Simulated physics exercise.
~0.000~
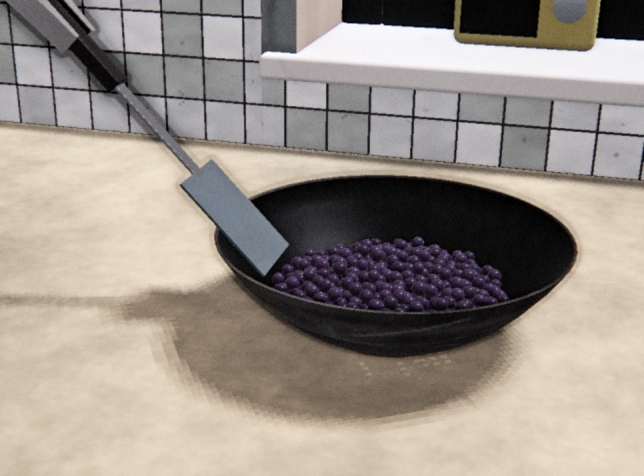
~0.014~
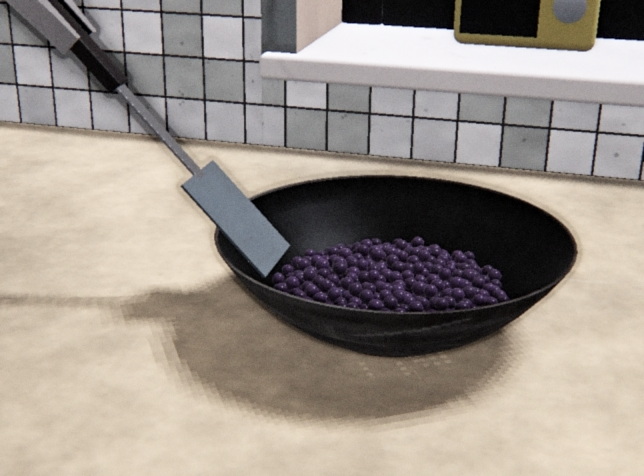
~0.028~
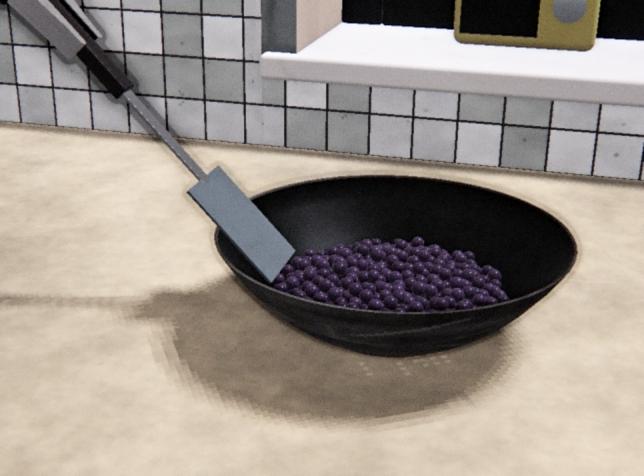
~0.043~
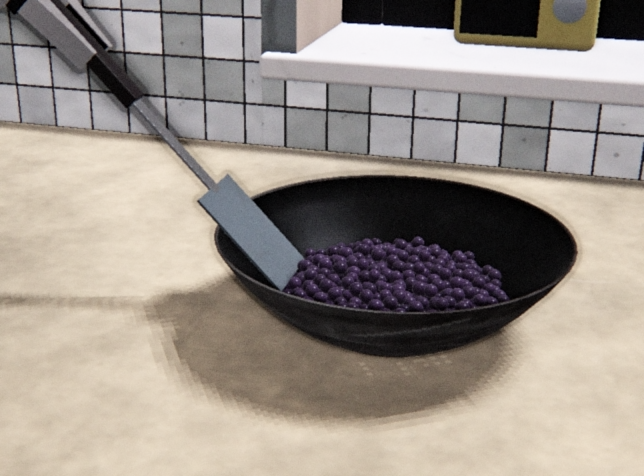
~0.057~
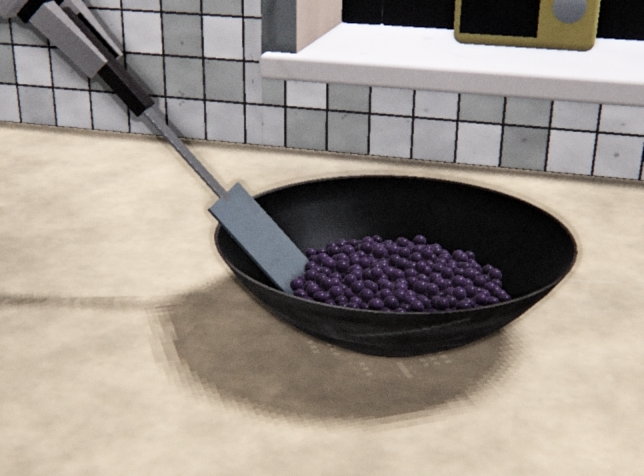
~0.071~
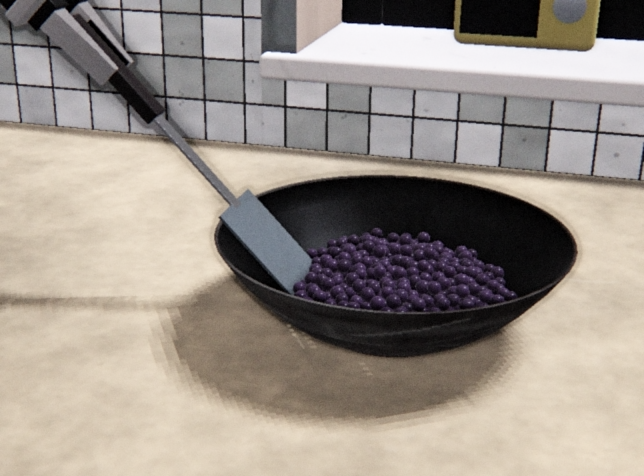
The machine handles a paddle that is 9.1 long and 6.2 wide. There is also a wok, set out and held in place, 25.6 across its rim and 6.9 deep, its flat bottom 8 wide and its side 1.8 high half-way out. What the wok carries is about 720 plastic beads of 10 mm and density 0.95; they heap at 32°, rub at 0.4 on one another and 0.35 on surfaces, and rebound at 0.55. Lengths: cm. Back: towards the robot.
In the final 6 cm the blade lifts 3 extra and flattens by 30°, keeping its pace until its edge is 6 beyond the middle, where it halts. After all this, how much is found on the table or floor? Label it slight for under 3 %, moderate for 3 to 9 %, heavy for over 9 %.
Label: Slight.
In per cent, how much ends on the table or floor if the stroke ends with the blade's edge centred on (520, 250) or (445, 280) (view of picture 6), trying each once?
Around 15 per cent for the first try and 0 per cent for the second.
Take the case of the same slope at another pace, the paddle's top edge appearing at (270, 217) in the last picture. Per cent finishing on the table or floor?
Expect about 10 per cent there.
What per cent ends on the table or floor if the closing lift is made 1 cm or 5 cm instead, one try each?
You'd get some 0 per cent with the first setting and some 0 per cent with the second.
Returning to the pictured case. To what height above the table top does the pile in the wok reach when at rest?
Roughly 7.5 centimetres.
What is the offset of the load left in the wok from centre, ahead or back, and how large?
I'd say close to 3.5 cm toward the front.
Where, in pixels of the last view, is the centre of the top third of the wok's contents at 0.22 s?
It is centred close to (459, 271).
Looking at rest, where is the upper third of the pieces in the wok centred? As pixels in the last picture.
(492, 272).
After 0.15 s, sloping 46°, highest piece 5 above the table; 723 in the wok.
After 0.22 s, sloping 33°, highest piece 6 above the table; 723 in the wok.
After 0.46 s, sloping 16°, highest piece 7 above the table; 723 in the wok.
After 1.51 s, sloping 16°, highest piece 7 above the table; 723 in the wok.
At rest, 723 in the wok. That is 0 % on the table or floor.
